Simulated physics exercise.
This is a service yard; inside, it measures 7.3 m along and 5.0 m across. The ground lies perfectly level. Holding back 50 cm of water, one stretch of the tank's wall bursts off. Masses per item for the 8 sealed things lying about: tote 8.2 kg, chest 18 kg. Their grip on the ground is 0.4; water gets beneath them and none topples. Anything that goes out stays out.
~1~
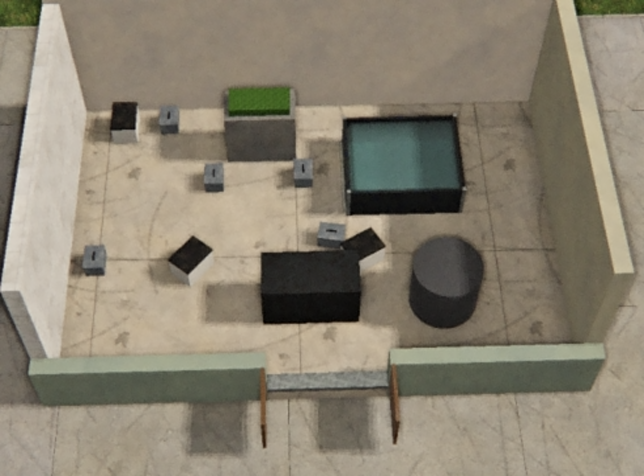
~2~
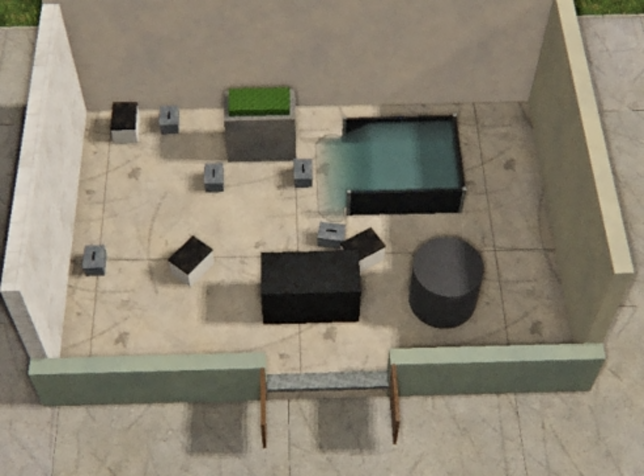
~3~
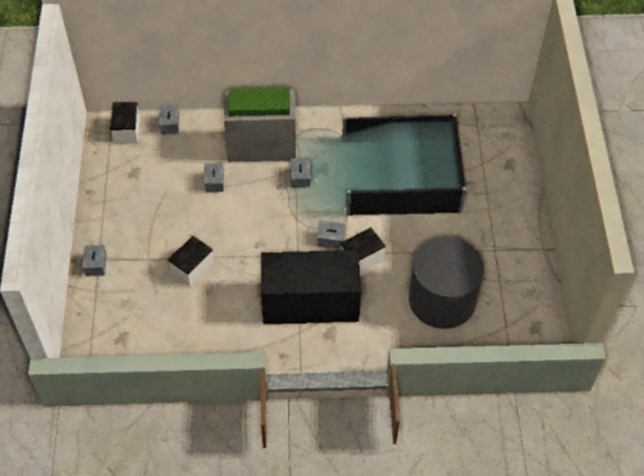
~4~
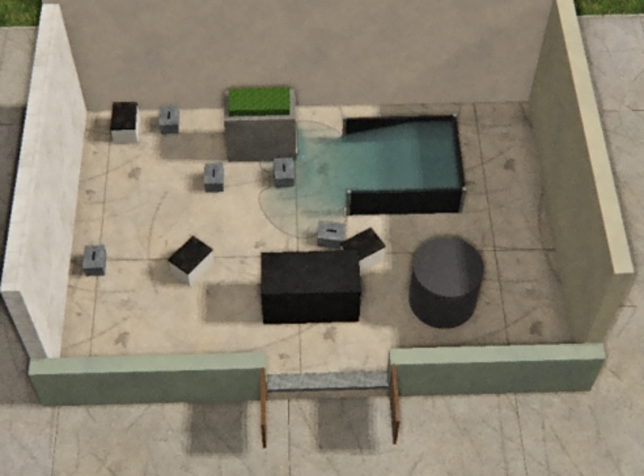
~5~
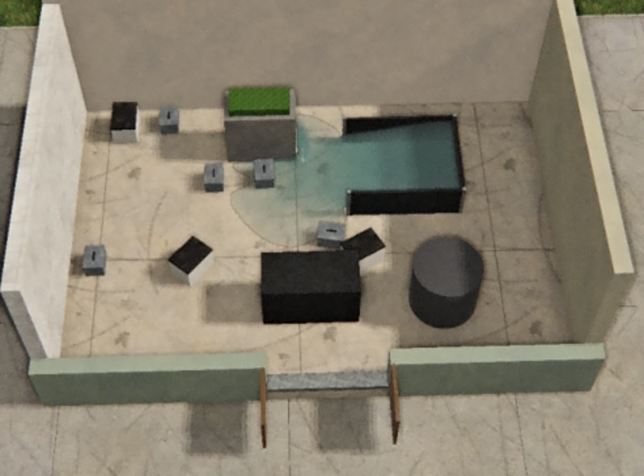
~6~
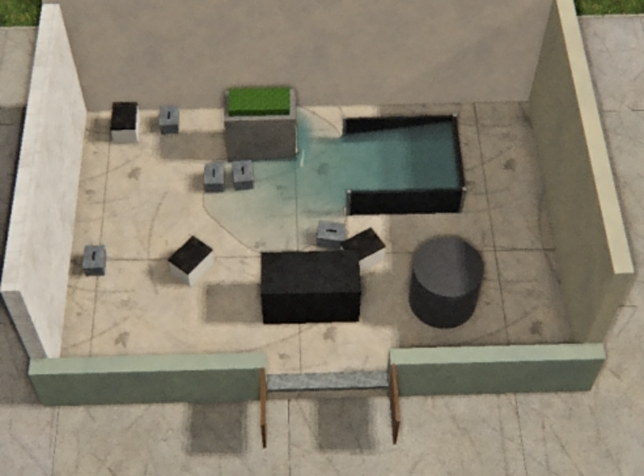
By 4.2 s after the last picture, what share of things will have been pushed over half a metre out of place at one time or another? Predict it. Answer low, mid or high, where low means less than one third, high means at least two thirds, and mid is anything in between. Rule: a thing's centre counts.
High.
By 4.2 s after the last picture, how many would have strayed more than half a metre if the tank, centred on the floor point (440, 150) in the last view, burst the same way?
Result: 6.
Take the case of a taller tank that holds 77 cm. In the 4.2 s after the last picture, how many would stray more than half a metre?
It would come to 6 of them.
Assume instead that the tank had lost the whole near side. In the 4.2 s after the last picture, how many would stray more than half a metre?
Then 2 of them would.
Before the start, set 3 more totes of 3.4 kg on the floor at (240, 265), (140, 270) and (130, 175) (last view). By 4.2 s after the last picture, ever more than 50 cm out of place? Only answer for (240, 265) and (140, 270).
Listed in order, the answers are beyond half a metre followed by beyond half a metre.
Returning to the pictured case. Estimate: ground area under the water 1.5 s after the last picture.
Wet: Near 18 m2.
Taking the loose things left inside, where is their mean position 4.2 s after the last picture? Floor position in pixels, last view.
Mean position: Approximately (196, 228).
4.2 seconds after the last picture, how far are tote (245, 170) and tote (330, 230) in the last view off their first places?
250 cm, then 0 cm.
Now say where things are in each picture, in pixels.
A tote at (303, 169), on the bottom; a tote at (169, 115), on the bottom; water covers 2.4 m2; 0 of 8 have shifted, in the first picture.
A tote at (303, 169) rests on the ground; a tote at (169, 115), on the bottom; 3.1 m2 under water; 0 of 8 have shifted, in the second picture.
A tote at (300, 169), on the bottom, 4 cm from its start; a tote at (169, 115) rests on the ground; water covers 3.8 m2; 0 of 8 have shifted, in the third picture.
A tote at (284, 168), on the bottom, 30 cm from its start; a tote at (169, 115) rests on the ground; water covers 4.5 m2; 1 of 8 have shifted, in the fourth picture.
A tote at (264, 169) rests on the ground, 61 cm from its start; a tote at (169, 115), on the bottom; water covers 5.4 m2; 1 of 8 have shifted, in the fifth picture.
A tote at (243, 171), on the bottom, 95 cm from its start; a tote at (169, 115) rests on the ground; 6.4 m2 under water; 1 of 8 have shifted, in the sixth picture.
Then, 0.4 s after the last picture 1 of 8 are over 50 cm from their spots; 0 afloat.
Then, 1.5 s after the last picture 2 of 8 are over 50 cm from their spots; 1 afloat.
Then, 2.8 s after the last picture 4 of 8 are over 50 cm from their spots; 2 afloat.
Then, 4.2 s after the last picture 6 of 8 are over 50 cm from their spots, and 6 have been at some point; 6 afloat.
